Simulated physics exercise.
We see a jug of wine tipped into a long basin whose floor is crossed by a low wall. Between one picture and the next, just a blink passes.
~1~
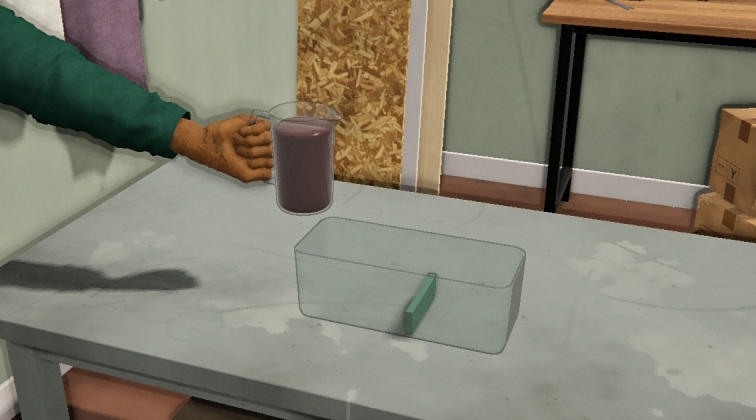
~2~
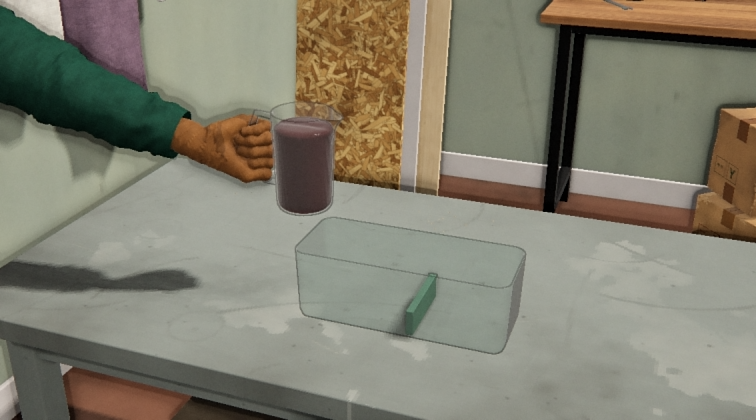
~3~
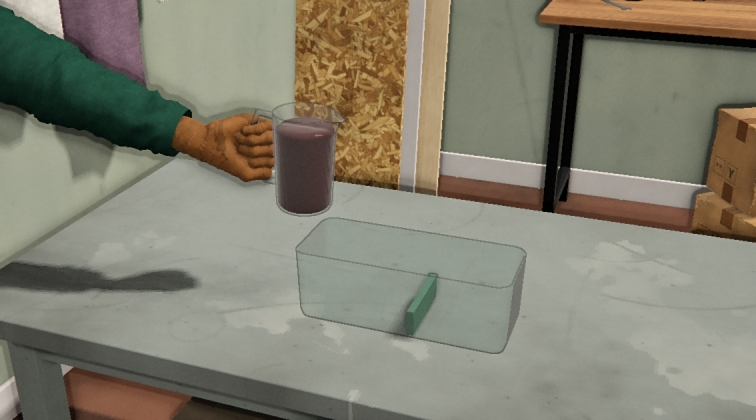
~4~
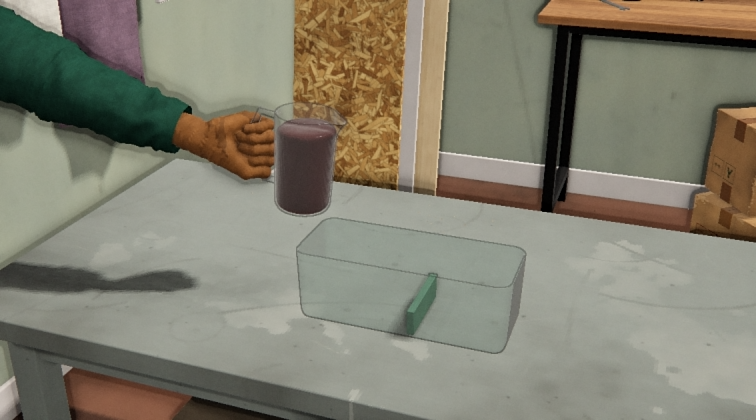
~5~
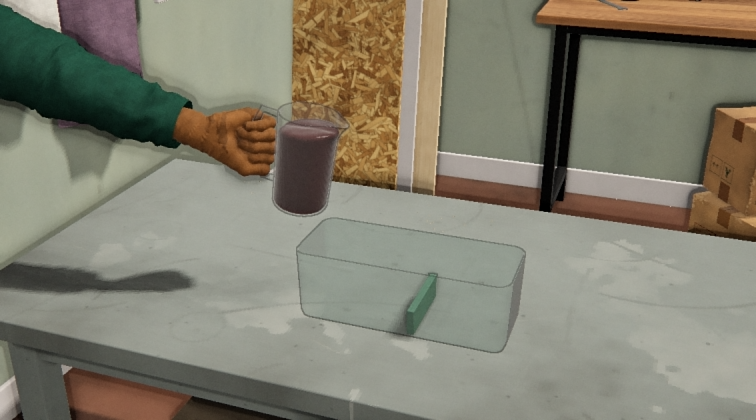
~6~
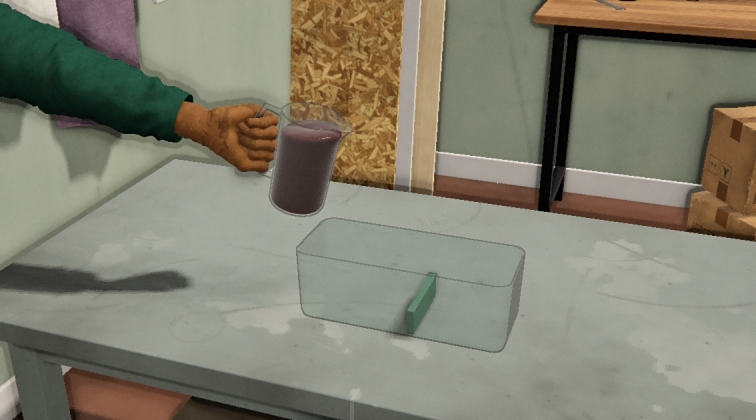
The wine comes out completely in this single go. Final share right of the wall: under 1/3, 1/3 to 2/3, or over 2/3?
After it calms, what's right of the wall is a small share, below one third.
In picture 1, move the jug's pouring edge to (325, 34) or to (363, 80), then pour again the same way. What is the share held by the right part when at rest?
Roughly 5 % the first time and roughly 75 % the second.
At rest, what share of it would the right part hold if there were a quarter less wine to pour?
It works out near 5 percent.
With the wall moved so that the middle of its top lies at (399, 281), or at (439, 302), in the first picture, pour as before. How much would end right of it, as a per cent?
In turn 45 and 10 in a hundred.
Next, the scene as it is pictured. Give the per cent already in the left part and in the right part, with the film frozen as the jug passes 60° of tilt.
Reading: Left some 5 %, right some 0 %.
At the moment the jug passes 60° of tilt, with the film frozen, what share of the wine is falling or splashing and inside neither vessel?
Roughly 10 per cent.
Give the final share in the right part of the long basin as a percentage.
Around 5 percent.
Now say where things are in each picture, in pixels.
Tilt 0°; pouring edge (342, 117); surface from (277, 121) to (333, 128); the long basin's rim runs from (309, 234) to (519, 270); the wall's top is at (421, 293), in the first picture.
Tilt 1°; pouring edge (342, 118); surface from (278, 122) to (333, 129), in the second picture.
Tilt 2°; pouring edge (344, 120); surface from (279, 122) to (335, 130), in the third picture.
Tilt 5°; pouring edge (347, 123); surface from (281, 123) to (337, 131), in the fourth picture.
Tilt 9°; pouring edge (349, 126); surface from (283, 125) to (339, 132), in the fifth picture.
Tilt 13°; pouring edge (352, 131); surface from (284, 127) to (343, 133), in the sixth picture.
A moment on, the tilt is 60° and 89 per cent is still to pour, 3 is left of the wall and 0 right of it.
Next, the tilt is 91° and 49 per cent is still to pour, 36 is left of the wall and 0 right of it.
Then the tilt is 100° and 8 per cent is still to pour, 82 is left of the wall and 2 right of it.
Later the tilt is 100° and 1 per cent is still to pour, 92 is left of the wall and 5 right of it.
Finally, 93 per cent lies left of the wall, 5 right of it and 2 outside.
